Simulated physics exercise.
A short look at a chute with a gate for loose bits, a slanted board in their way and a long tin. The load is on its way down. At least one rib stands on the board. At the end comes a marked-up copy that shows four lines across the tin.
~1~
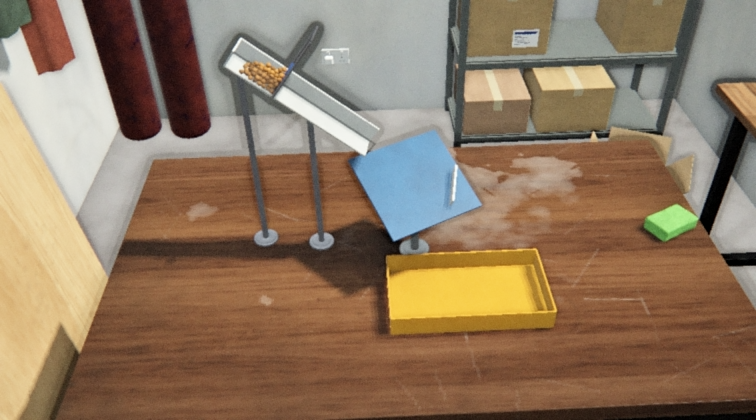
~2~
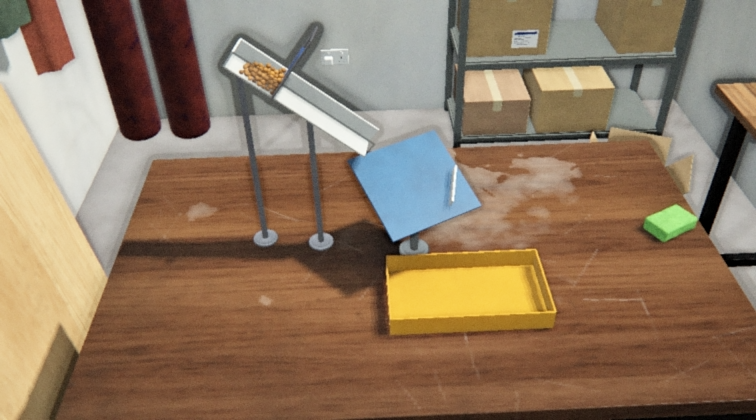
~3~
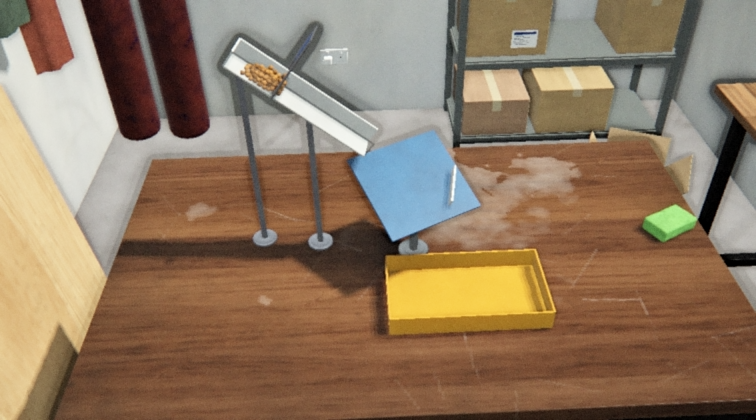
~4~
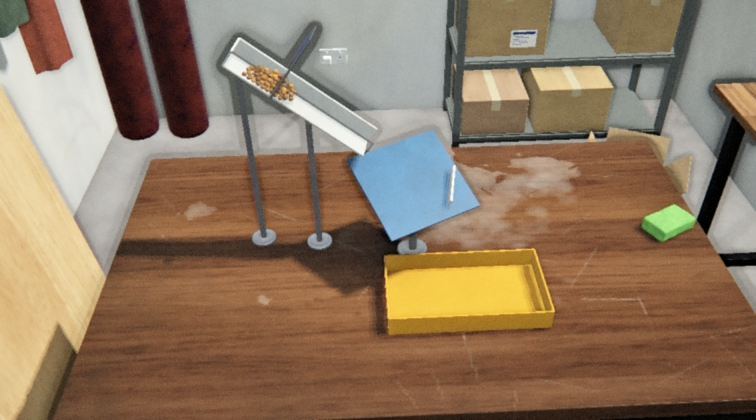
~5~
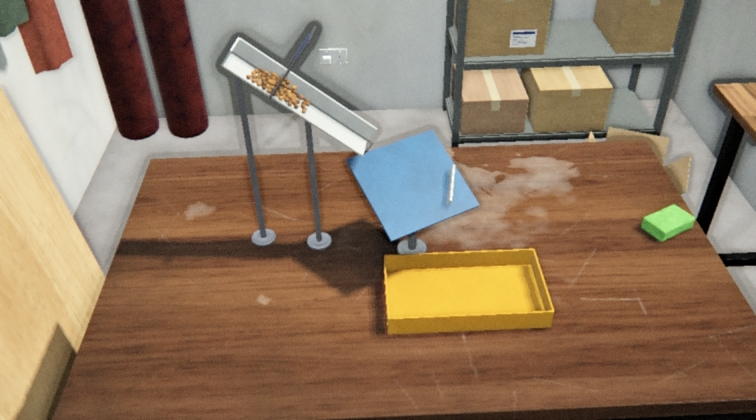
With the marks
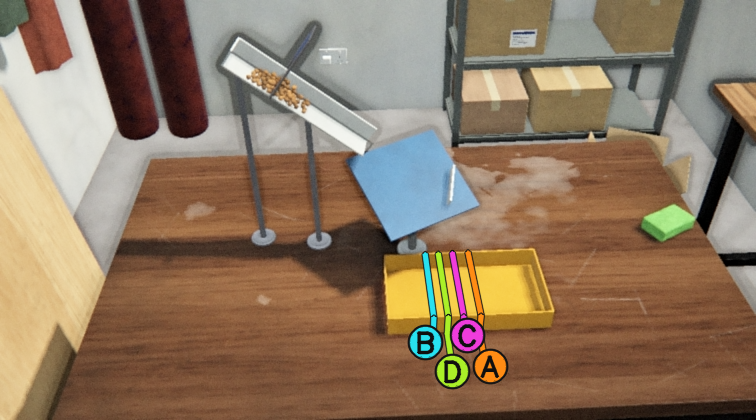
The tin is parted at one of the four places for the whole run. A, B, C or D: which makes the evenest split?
Line C.
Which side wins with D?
The right side.
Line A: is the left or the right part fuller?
The left side.
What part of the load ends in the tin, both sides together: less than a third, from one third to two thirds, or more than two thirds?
About that: More than two thirds.
On the marked copy, line A crosses the front rim at (481, 314); line B crosses the front rim at (433, 316); line C crosses the front rim at (463, 315); line D crosses the front rim at (448, 316).
Choosing A, of what is caught, most on the left of the divider, a small part on the right.
Choosing B, of what is caught, none on the left of the divider, all on the right.
Choosing C, of what is caught, about a third on the left of the divider, about two thirds on the right.
Choosing D, of what is caught, a stray few on the left of the divider, nearly all on the right.
